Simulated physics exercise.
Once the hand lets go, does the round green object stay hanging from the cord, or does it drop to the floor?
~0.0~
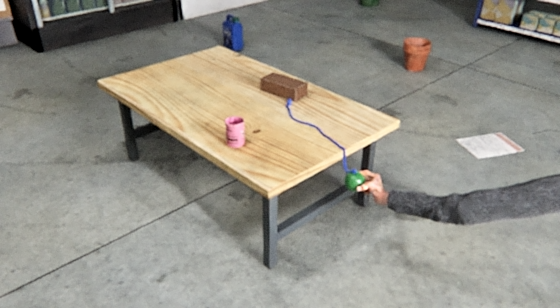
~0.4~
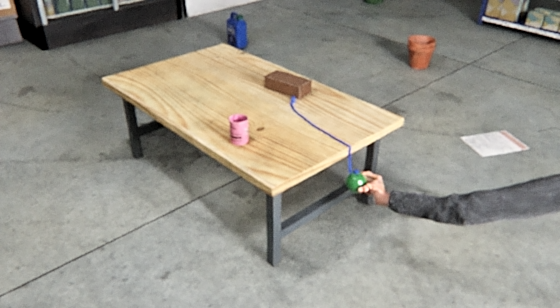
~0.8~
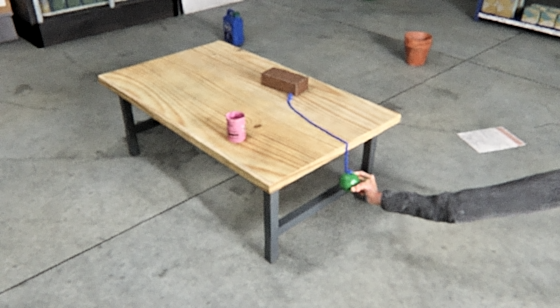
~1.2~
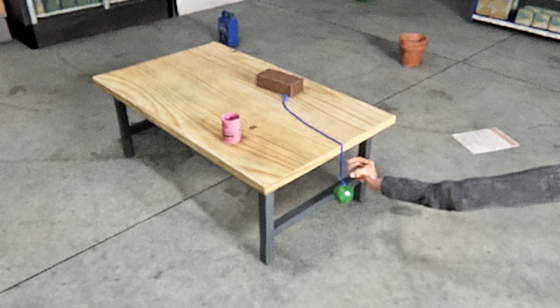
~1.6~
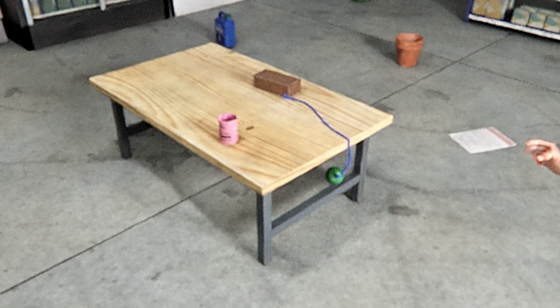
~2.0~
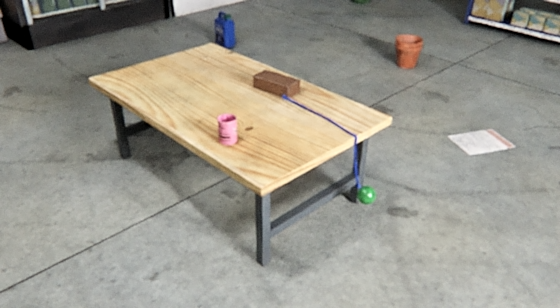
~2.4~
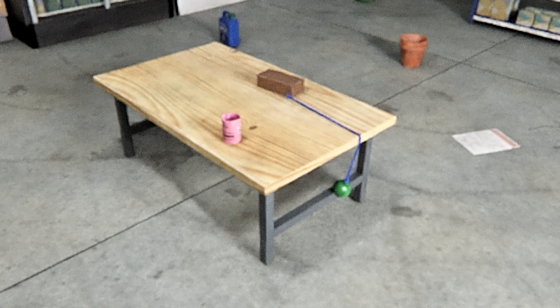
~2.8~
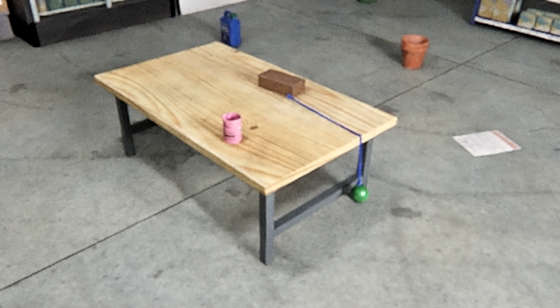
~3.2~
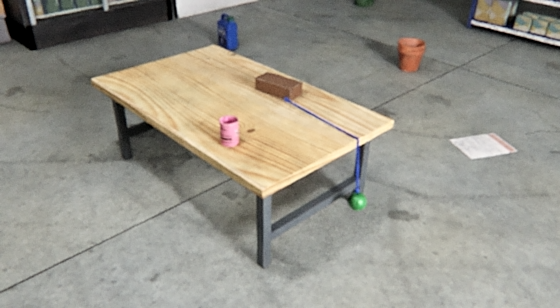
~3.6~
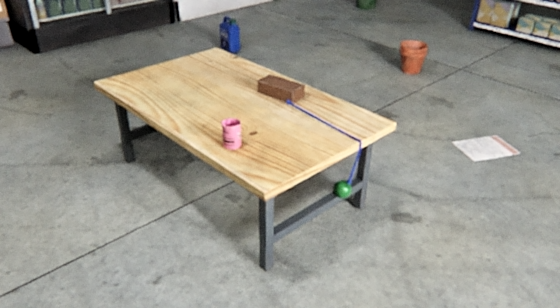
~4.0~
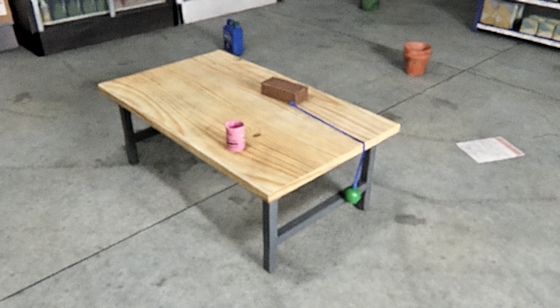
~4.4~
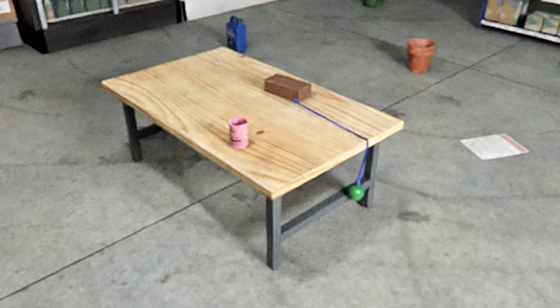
The round green object stays hanging in the air on the blue cord, and the pink cup remains where it stands on the table.
